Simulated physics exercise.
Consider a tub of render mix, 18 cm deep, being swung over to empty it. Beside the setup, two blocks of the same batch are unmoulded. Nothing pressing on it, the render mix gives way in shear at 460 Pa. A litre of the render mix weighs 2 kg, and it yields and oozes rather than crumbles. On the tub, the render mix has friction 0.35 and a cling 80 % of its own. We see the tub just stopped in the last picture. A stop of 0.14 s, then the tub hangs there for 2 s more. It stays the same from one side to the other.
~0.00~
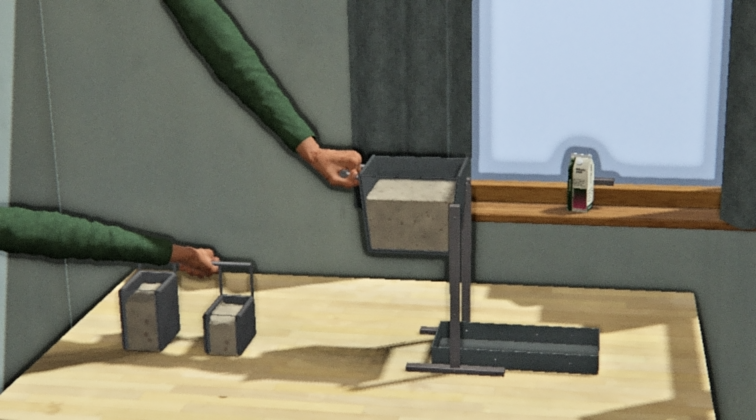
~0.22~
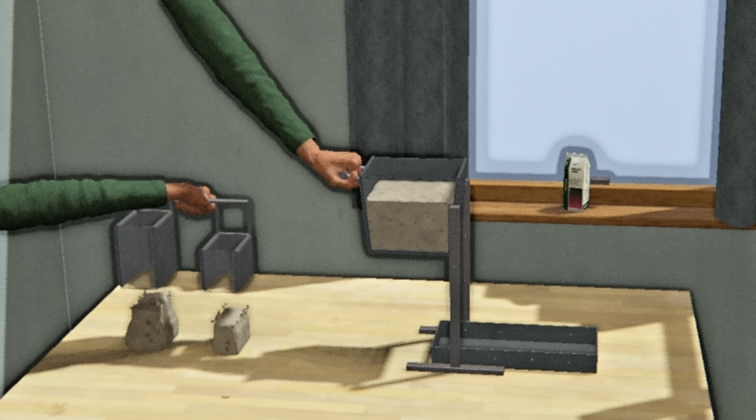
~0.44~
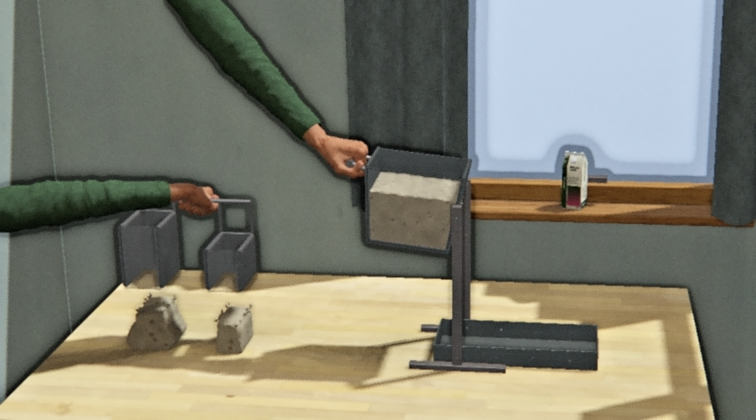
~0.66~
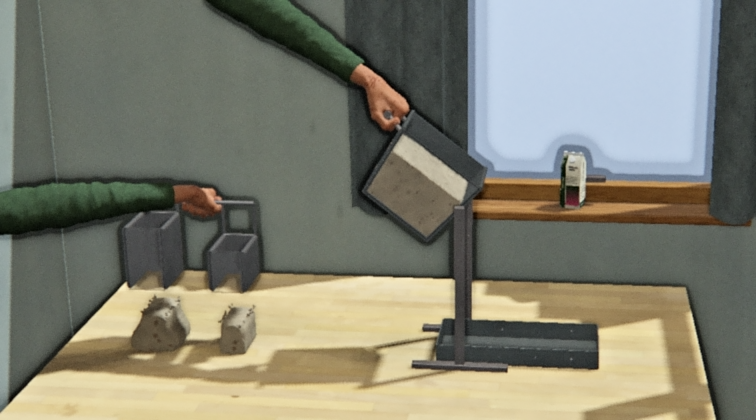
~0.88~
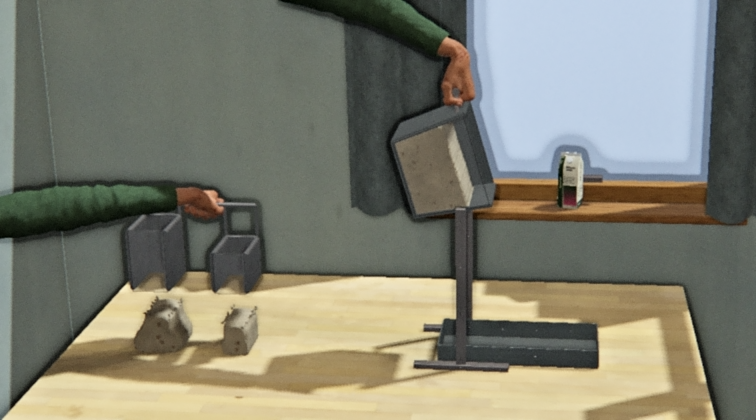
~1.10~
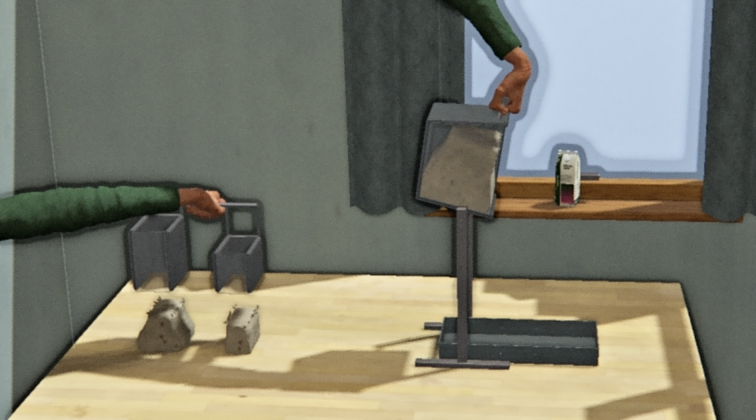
At the start, two hands in green sleeves hold a tub of grey mix on a stand and two small filled moulds on a table. The moulds rise, leaving two lumps, the left one slumping slightly, then the other hand swings the tub up and over to the right, the mix still inside.
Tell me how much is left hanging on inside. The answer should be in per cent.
Roughly 39 % is left.
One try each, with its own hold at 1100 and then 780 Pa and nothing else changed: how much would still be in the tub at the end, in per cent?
It'd be some 45 percent the first time and some 40 percent the second.
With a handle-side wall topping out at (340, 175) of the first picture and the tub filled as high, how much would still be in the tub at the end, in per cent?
The tub would end up holding some 30 % of it.
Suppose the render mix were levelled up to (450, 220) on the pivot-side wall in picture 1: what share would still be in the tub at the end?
About 45 %.
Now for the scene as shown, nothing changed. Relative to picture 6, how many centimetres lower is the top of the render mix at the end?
11 cm.
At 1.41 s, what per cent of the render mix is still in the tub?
Near 40 %.
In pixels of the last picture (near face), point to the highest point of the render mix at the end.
Close to pixel (451, 180).
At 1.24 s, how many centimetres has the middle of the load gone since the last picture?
Close to 7 centimetres.
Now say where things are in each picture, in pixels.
In the first picture, handle-side rim at (362, 175), tilt 0 degrees; highest point of the render mix at (379, 198); test blocks 14 cm, 8.9 cm high (left to right).
In the second picture, handle-side rim at (362, 177), tilt 0 degrees; highest point of the render mix at (379, 200); test blocks 12 cm, 8.8 cm high (left to right).
In the third picture, handle-side rim at (369, 167), tilt 6 degrees; highest point of the render mix at (375, 191); test blocks 11 cm, 8.8 cm high (left to right).
In the fourth picture, handle-side rim at (405, 130), tilt 38 degrees; highest point of the render mix at (396, 153); test blocks 11 cm, 8.7 cm high (left to right).
In the fifth picture, handle-side rim at (465, 117), tilt 74 degrees; highest point of the render mix at (438, 129); test blocks 11 cm, 8.7 cm high (left to right).
In the sixth picture, handle-side rim at (506, 128), tilt 98 degrees; highest point of the render mix at (450, 138); test blocks 11 cm, 8.7 cm high (left to right).
By 1.24 s, the tub is at 99 degrees and holds 65 %.
By 1.41 s, the tub is at 99 degrees and holds 40 %.
By 1.58 s, the tub is at 99 degrees and holds 39 %.
By 1.75 s, the tub is at 99 degrees and holds 39 %.
By 3.10 s, at the end, the tub is at 99 degrees and holds 39 %.
